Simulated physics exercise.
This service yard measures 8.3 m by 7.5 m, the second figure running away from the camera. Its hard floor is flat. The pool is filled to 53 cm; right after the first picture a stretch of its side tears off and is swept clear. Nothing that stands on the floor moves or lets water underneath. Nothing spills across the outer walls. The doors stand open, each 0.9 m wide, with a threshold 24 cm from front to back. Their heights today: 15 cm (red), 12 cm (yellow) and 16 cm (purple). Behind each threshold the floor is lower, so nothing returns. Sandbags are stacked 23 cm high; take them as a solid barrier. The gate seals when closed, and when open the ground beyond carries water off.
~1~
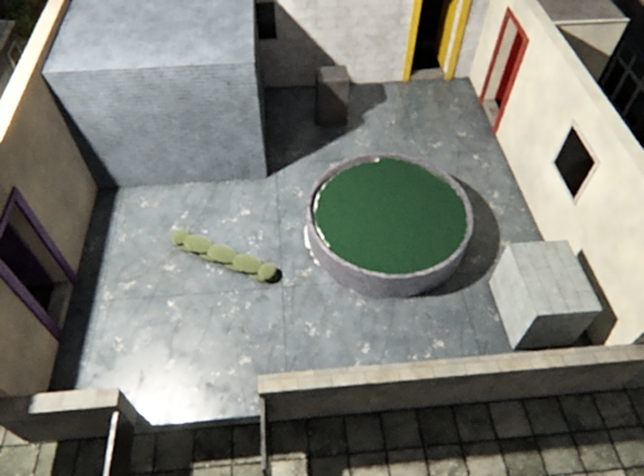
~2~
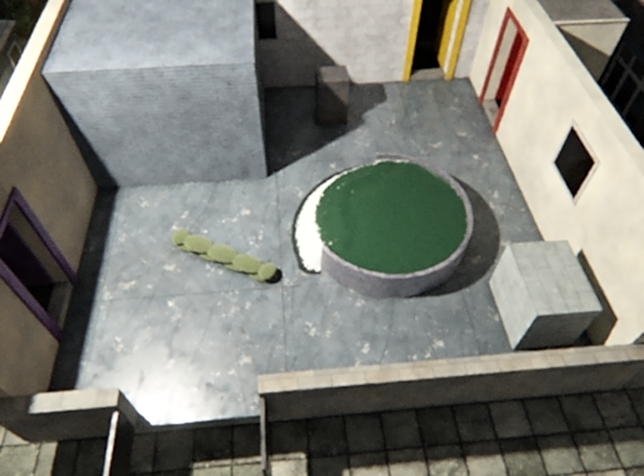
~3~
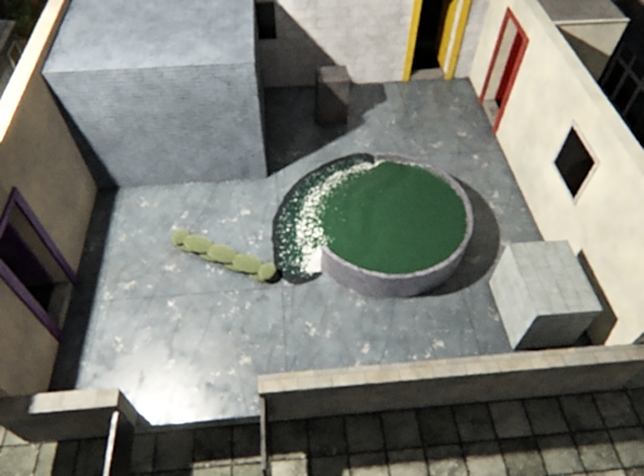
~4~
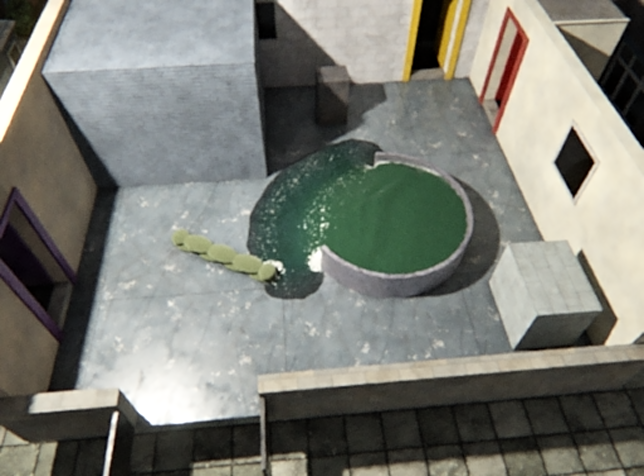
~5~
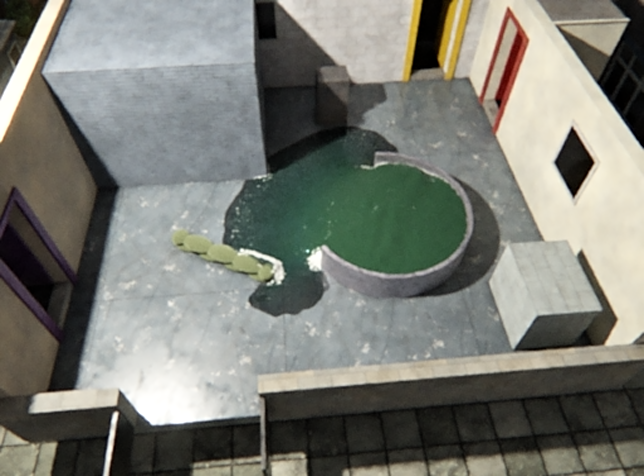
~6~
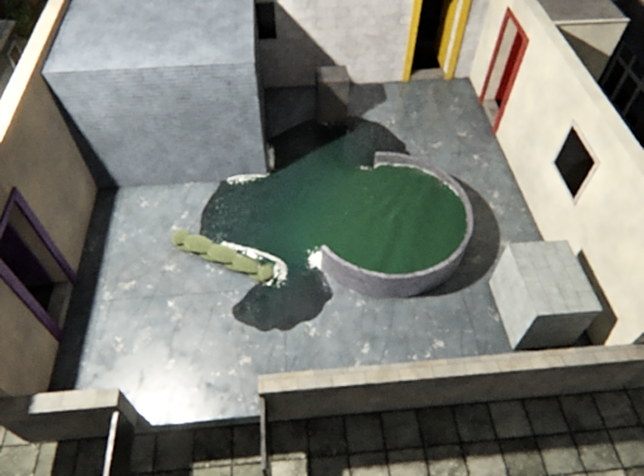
In a walled yard with purple, yellow and red doorways, the left side of a round pool opened up, and green water poured out, spreading across the grey floor and around a row of sandbags.
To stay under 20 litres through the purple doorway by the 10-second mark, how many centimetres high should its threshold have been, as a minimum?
At least 5.5 cm or so.
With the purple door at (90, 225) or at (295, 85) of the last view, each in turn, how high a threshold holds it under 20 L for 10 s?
About 28 and 24 cm.
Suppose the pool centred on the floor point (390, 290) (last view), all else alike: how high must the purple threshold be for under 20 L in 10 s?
About 16 cm.
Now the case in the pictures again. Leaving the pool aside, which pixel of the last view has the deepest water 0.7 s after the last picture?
Near (273, 171).
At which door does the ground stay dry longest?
Last comes the red one.
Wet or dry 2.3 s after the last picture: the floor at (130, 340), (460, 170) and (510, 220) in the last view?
In that order: Not reached, dry, not reached.
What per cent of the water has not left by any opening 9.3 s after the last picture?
About 90 per cent.
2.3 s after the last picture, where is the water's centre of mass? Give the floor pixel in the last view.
Near (283, 192).
Then, 0.7 s after the last picture water covers 30 % of the floor, deepest (29 cm) near (273, 171); it has not reached the purple door.
Then, 2.3 s after the last picture water covers 40 % of the floor, deepest (40 cm) near (105, 201); 7 cm at the purple door, 0 litres in over its 16 cm threshold.
Then, 9.3 s after the last picture water covers 95 % of the floor, deepest (14 cm) near (569, 371); 7 cm at the purple door, 0 litres in over its 16 cm threshold.
At the purple door as built, the water peaked near 11 cm, 3.7 s after the last picture.
Run again over the same 10 s with other heights there, 34 litres in over 4.5 cm, 10 litres over 7 cm. The limit of 20 litres is kept from about 5.5 cm up.
